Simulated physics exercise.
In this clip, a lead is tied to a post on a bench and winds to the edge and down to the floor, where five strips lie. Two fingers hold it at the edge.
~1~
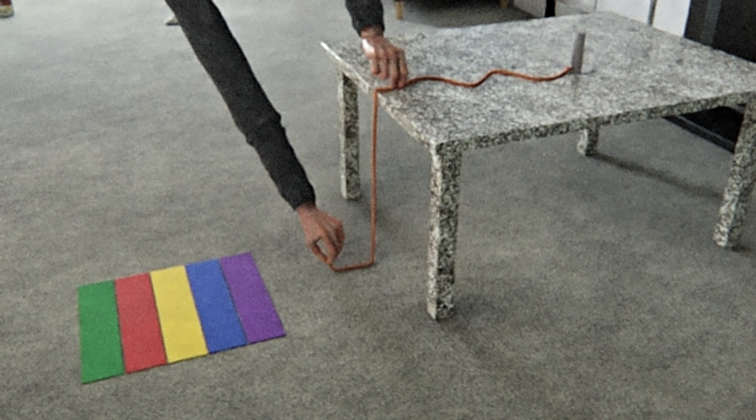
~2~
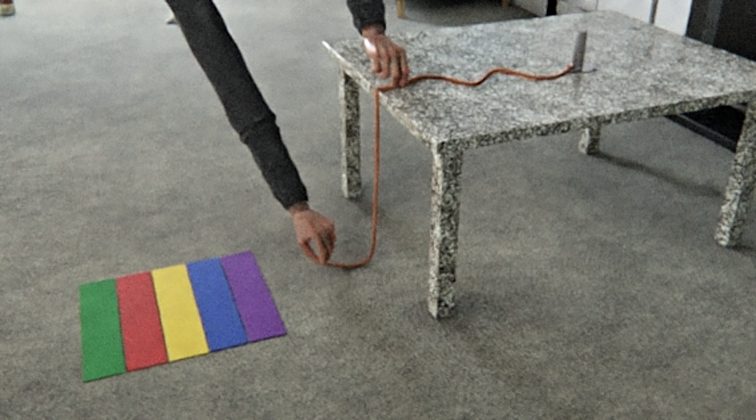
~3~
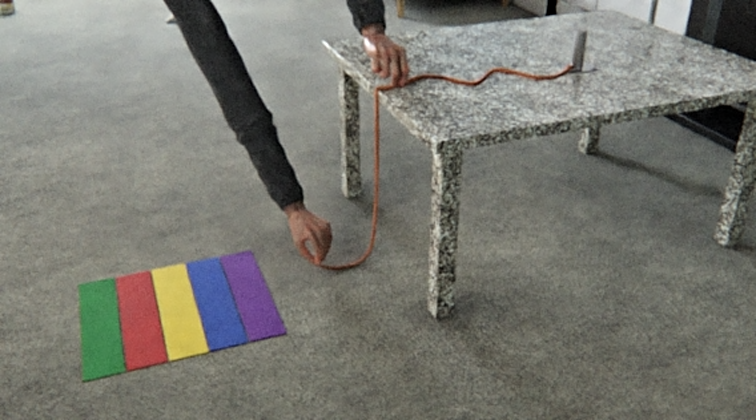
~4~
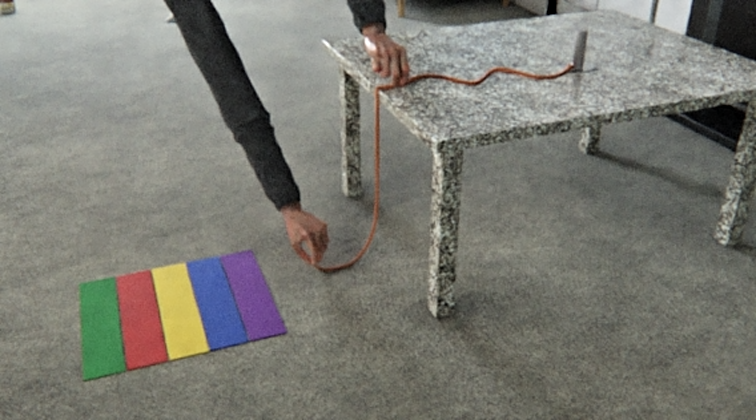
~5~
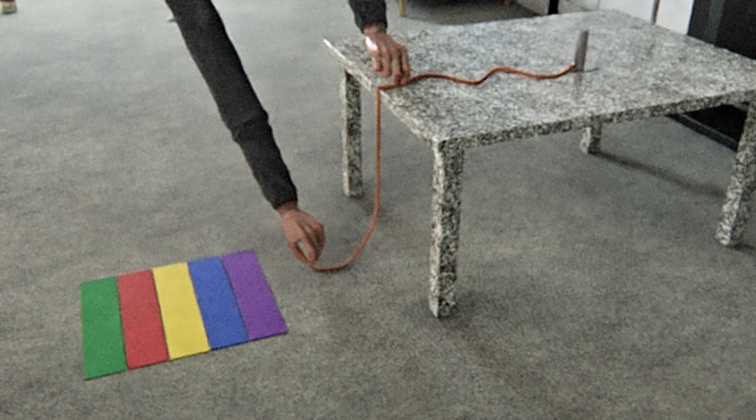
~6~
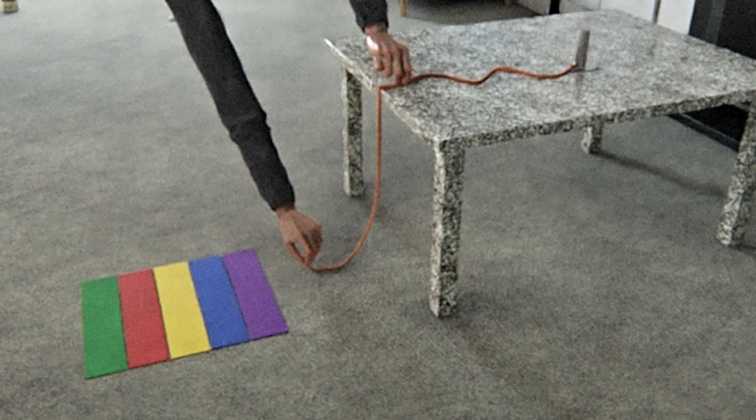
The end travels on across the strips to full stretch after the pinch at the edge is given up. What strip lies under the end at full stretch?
The red one.
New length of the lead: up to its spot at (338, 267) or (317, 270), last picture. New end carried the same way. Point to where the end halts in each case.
Pixel positions, in order: (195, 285), (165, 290).
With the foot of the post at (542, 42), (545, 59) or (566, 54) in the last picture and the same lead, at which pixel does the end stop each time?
In order, near (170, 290), (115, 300) and (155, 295).
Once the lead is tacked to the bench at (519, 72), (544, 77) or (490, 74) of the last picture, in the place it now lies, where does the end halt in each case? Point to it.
Near (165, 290), then (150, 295), then (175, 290).
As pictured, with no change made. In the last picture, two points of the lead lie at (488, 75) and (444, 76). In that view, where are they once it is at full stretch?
First: (461, 79). Second: (401, 86).
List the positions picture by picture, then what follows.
End (328, 261); purple (261, 322); blue (223, 331); yellow (184, 340); red (144, 349); green (102, 359), in the first picture.
End (319, 262); lead through (553, 77) (487, 75) (432, 77) (377, 105) (377, 181) (374, 245), in the second picture.
End (315, 262), in the third picture.
End (312, 262); lead through (554, 76) (487, 74) (433, 76) (377, 104) (377, 180) (367, 245), in the fourth picture.
End (308, 262), in the fifth picture.
End (305, 263); lead through (556, 76) (490, 74) (435, 75) (379, 104) (378, 179) (360, 244), in the sixth picture.
Early on, end near (202, 284); over blue.
Midway, end near (162, 292); over yellow.
At the end of the slack, end near (139, 297); over red. Over red.
